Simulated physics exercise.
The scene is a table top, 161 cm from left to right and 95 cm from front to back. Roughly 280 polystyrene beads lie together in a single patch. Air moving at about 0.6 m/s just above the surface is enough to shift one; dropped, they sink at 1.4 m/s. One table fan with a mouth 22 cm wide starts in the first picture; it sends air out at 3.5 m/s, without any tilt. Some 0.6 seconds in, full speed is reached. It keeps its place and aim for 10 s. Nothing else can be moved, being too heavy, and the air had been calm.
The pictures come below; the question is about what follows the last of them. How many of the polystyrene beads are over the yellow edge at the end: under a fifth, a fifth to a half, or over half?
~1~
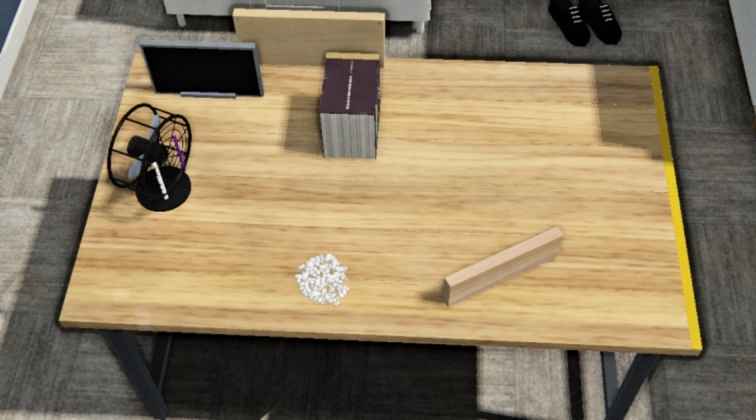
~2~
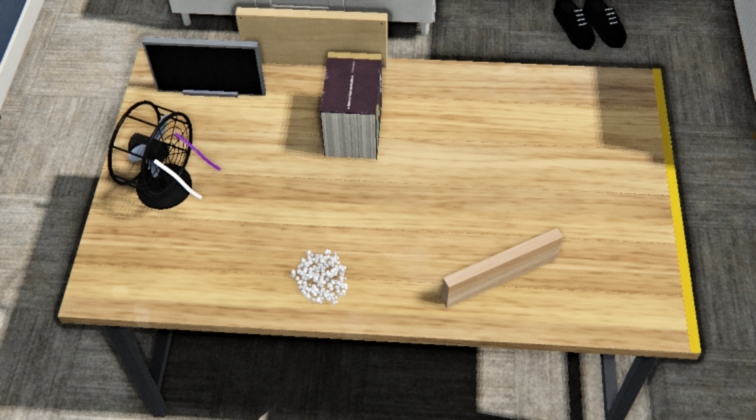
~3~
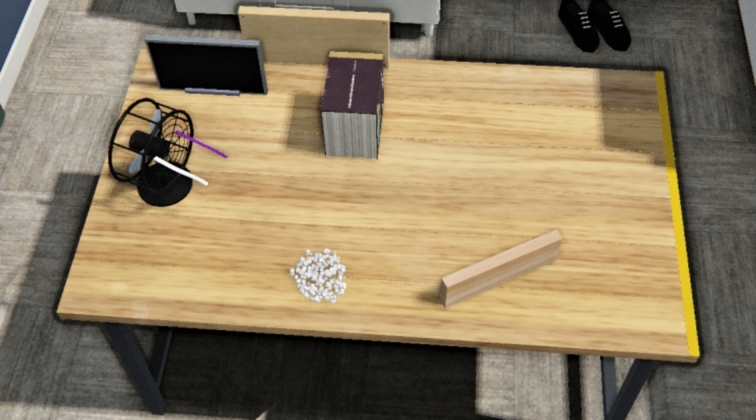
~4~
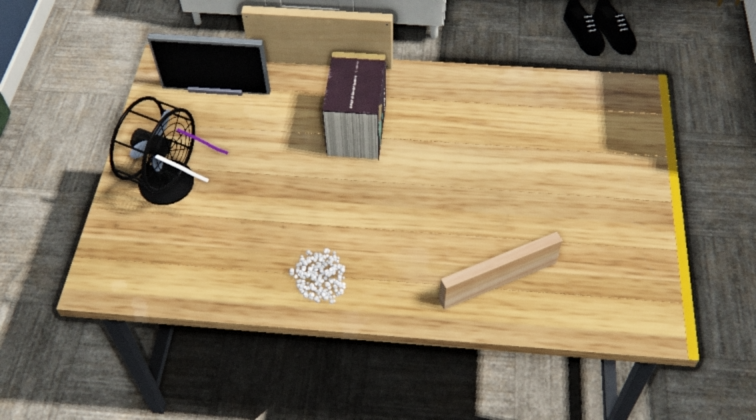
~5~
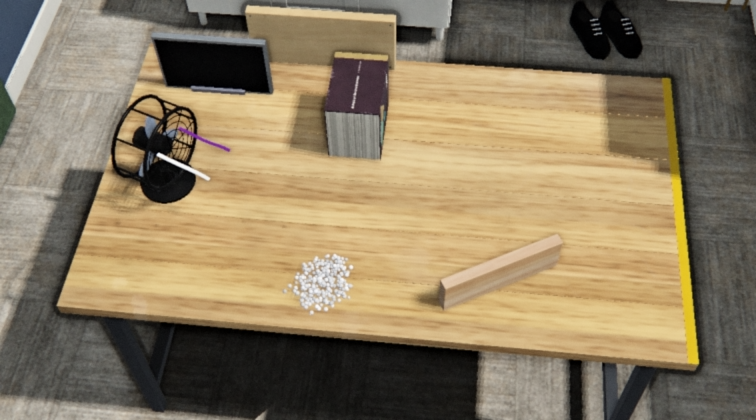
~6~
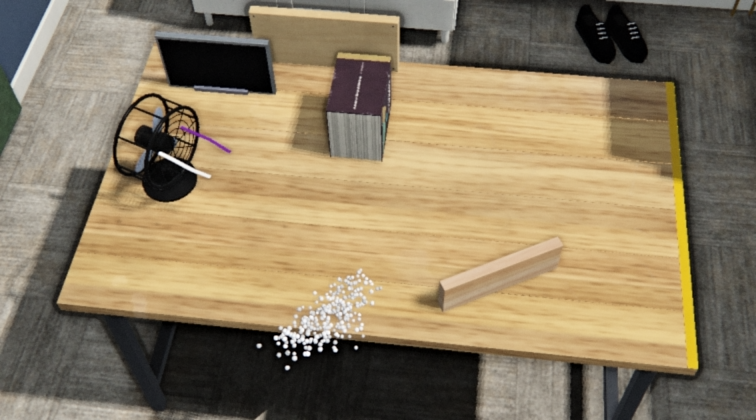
Of the polystyrene beads, less than a fifth end over the yellow edge.
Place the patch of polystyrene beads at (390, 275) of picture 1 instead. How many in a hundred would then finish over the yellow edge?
That comes to some 20 in a hundred.
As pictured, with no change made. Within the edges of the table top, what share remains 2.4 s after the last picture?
It should be roughly 0 % by then.
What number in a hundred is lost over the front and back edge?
About 100 per cent front and 0 per cent back.
Then, 1.2 s after the last picture, 0 % are on the move or not yet settled, 0 % are over the yellow edge.
Then, 2.4 s after the last picture, 0 % are on the move or not yet settled, 0 % are over the yellow edge.
Then, 4.7 s after the last picture, 0 % are on the move or not yet settled, 0 % are over the yellow edge.
Then, 9.2 s after the last picture, at the end, 0 % are over the yellow edge.
